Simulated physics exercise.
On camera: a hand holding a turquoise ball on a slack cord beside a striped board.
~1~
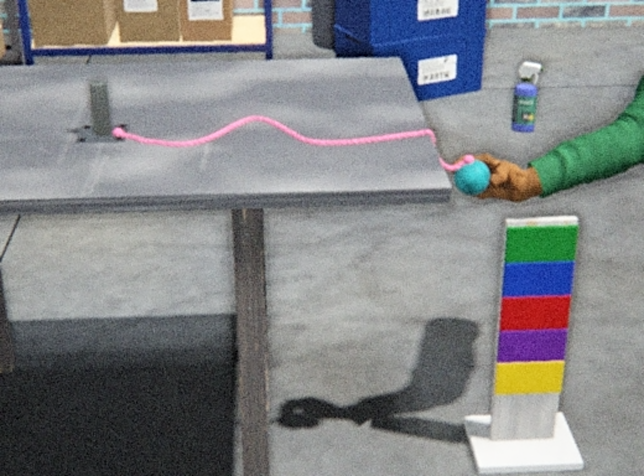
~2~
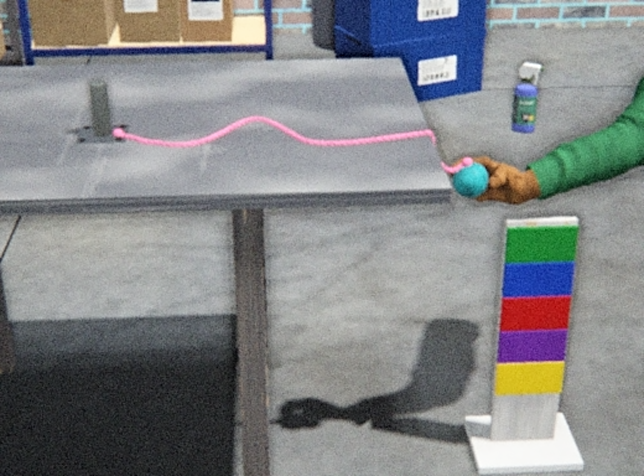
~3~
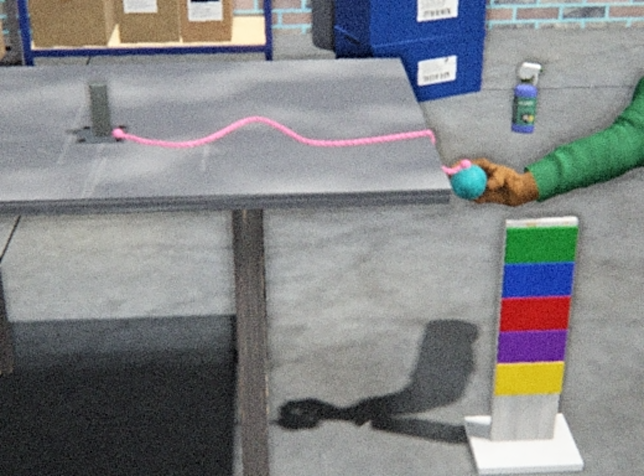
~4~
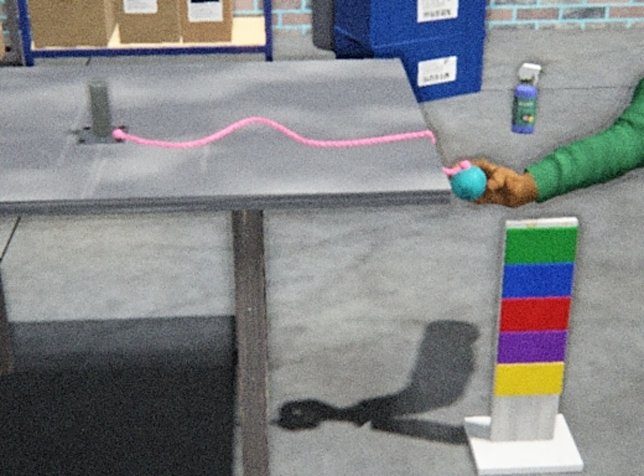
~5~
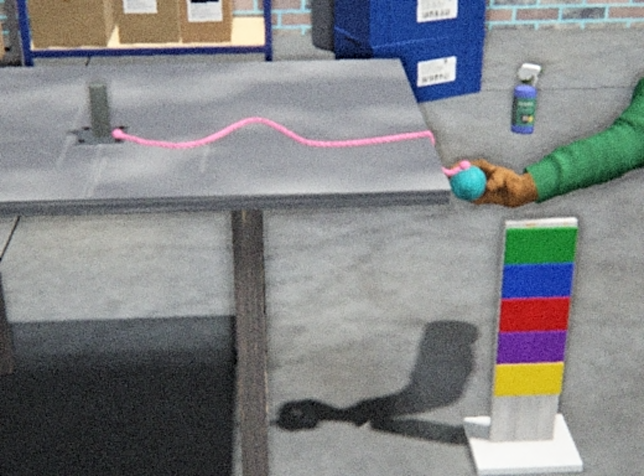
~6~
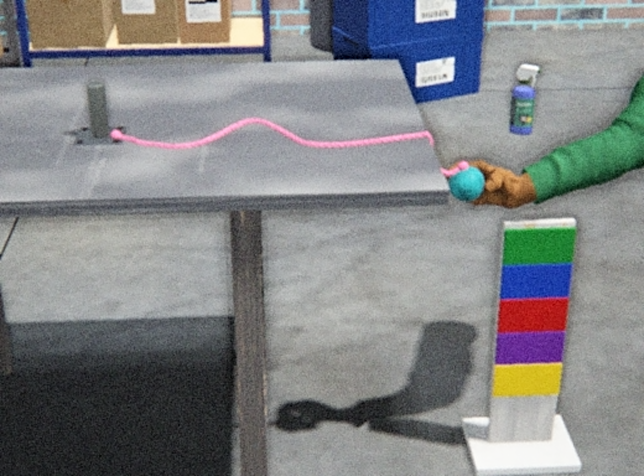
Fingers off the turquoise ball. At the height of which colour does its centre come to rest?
Its middle rests at the blue band.
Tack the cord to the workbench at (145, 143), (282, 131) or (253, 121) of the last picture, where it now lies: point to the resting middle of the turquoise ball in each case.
The places are (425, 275), (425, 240) and (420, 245).
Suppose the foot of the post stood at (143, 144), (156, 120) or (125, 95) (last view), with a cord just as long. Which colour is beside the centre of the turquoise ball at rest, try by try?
Taking them in turn: Red; red; blue.
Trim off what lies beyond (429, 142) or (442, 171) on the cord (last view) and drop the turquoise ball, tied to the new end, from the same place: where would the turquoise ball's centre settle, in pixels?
In that order: (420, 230) and (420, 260).
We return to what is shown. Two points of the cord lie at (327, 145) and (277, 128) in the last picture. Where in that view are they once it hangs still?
About (402, 130), and the other about (328, 131).
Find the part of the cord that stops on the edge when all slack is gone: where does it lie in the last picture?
It lies at about (355, 144).
Soon after, ball near (459, 272); level with blue.
After that, ball near (395, 273); level with blue.
And then, ball near (431, 282); level with blue.
In the end, ball near (425, 283); level with blue. The blue one.
